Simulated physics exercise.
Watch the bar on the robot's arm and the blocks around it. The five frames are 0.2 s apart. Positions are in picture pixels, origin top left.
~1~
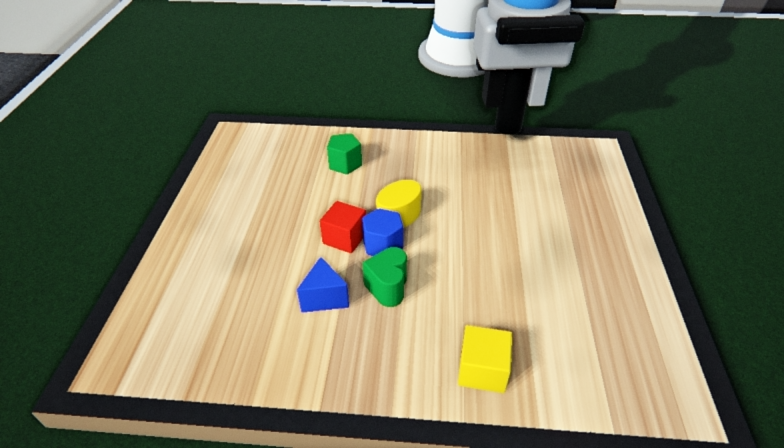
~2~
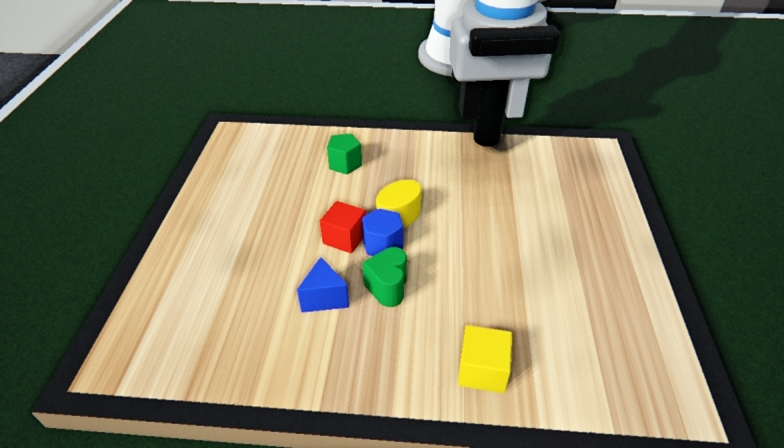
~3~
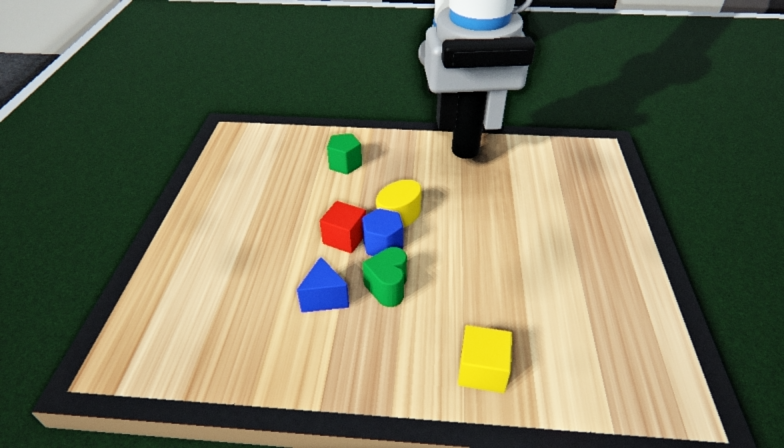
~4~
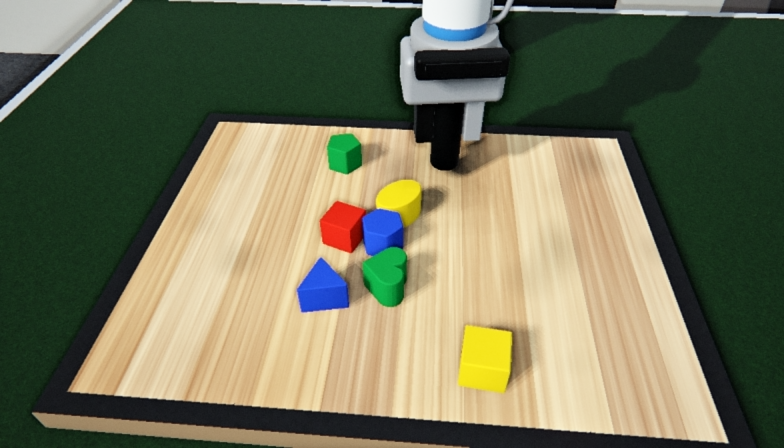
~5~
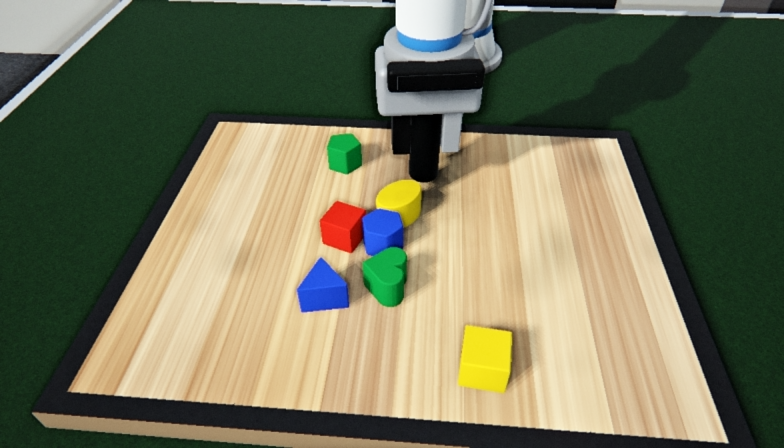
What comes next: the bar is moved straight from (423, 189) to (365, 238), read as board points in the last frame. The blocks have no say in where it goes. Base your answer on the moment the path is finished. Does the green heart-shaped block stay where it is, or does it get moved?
Displaced, by a centimetre or more.
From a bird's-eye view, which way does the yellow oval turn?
It twists clockwise.
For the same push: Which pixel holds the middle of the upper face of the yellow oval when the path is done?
The answer is (333, 236).
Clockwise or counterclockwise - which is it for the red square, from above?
It goes round the way clock hands do.
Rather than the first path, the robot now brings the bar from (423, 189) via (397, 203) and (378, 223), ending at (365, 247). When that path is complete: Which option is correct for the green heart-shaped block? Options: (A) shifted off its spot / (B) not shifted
Choice A: Shifted off its spot.
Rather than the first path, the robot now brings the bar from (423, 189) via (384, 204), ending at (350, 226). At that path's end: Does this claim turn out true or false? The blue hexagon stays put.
Answer: False.
The first path, step by step. One third of the way, bar (404, 191); red square (336, 217); blue hexagon (374, 233), turned 30° anticlockwise; yellow oval (383, 204).
Two thirds of the way, bar (386, 207); red square (310, 223), turned 35° clockwise; blue hexagon (362, 249), turned 75° anticlockwise; green heart-shaped block (390, 271); yellow oval (359, 220), turned 15° clockwise.
At the end, bar (365, 224); red square (293, 225), turned 80° clockwise; blue hexagon (350, 262), turned 115° anticlockwise; green heart-shaped block (392, 273), turned 15° anticlockwise; yellow oval (333, 236), turned 25° clockwise.
